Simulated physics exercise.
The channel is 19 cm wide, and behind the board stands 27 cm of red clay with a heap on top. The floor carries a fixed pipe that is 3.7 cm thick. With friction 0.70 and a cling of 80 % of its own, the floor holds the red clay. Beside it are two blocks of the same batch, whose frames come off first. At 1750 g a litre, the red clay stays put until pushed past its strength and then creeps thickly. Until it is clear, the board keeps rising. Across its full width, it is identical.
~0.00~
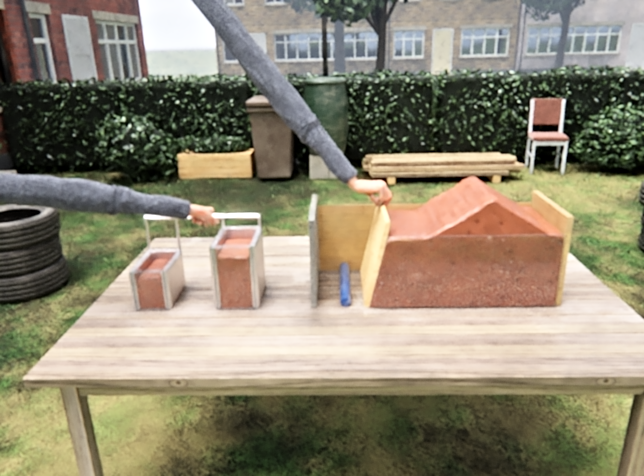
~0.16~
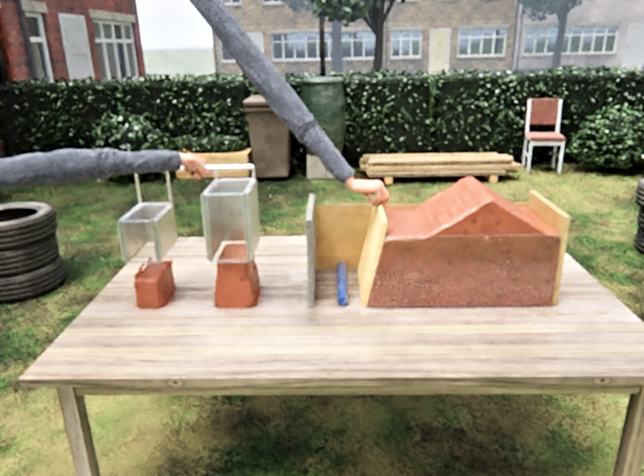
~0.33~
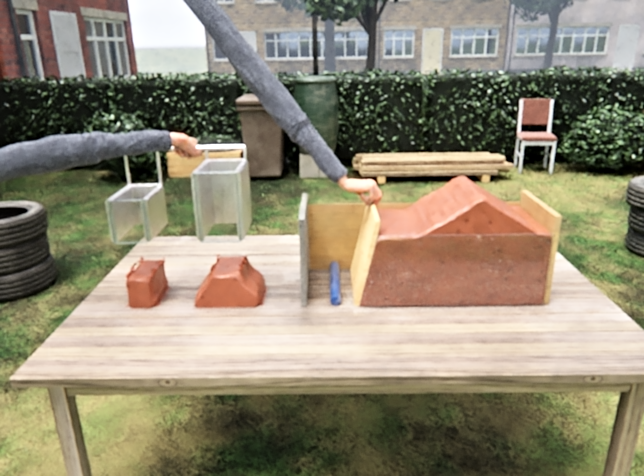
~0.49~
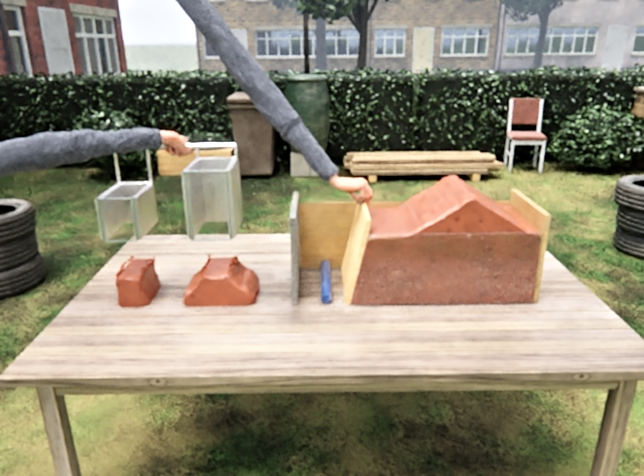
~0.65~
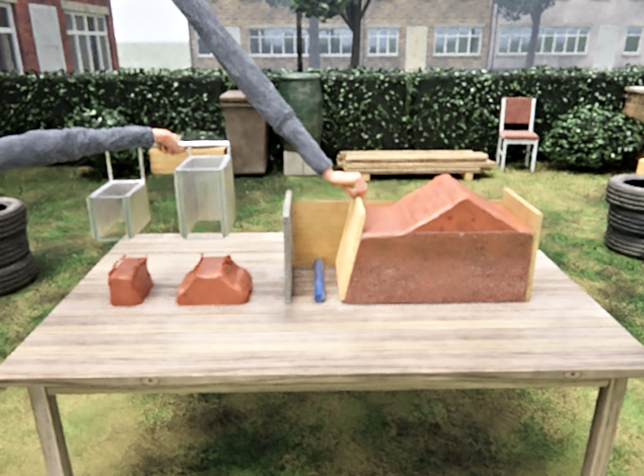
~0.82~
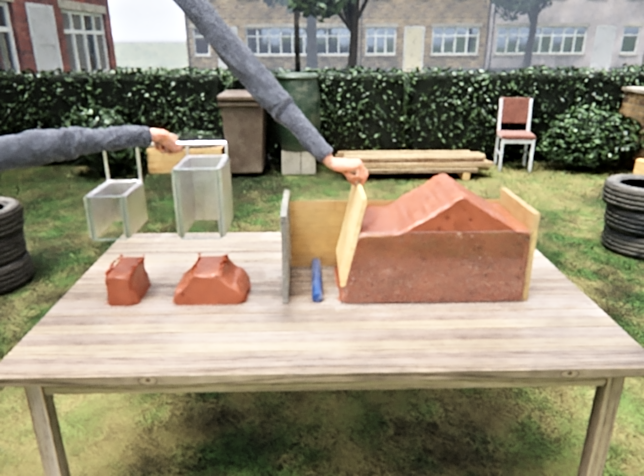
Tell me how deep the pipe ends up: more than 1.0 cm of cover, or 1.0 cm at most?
More than 1.0 cm.
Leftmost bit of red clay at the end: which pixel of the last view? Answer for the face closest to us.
Around (298, 297).
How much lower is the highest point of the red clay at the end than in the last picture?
The gap comes to some 7.5 centimetres.
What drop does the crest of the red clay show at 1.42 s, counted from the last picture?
I'd put it at close to 4.0 cm.
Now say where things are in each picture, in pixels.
Top of the board at (387, 236), not yet moved; top of the red clay at (494, 202); blocks stand 12 cm, 20 cm (left to right), in the first frame.
Top of the board at (385, 236), not yet moved; top of the red clay at (491, 202); blocks stand 12 cm, 18 cm (left to right), in the second frame.
Top of the board at (377, 235), not yet moved; top of the red clay at (483, 201); blocks stand 12 cm, 13 cm (left to right), in the third frame.
Top of the board at (368, 234), not yet moved; top of the red clay at (473, 200); blocks stand 12 cm, 12 cm (left to right), in the fourth frame.
Top of the board at (363, 228), moved 1.9 cm; top of the red clay at (466, 199); blocks stand 12 cm, 12 cm (left to right), in the fifth frame.
Top of the board at (364, 213), moved 7.0 cm; top of the red clay at (463, 199); blocks stand 12 cm, 12 cm (left to right), in the sixth frame.
After 1.09 s, the face still stands and nothing lies on the pipe.
After 1.42 s, the fallen stuff reaches 37 % of the way across and 6 mm lies on the pipe.
After 1.75 s, the fallen stuff reaches 64 % of the way across and 8.4 cm lies on the pipe.
After 2.07 s, the fallen stuff reaches 77 % of the way across and 8.1 cm lies on the pipe.
After 2.29 s, at the end, the fallen stuff reaches 81 % of the way across and 8.9 cm lies on the pipe.
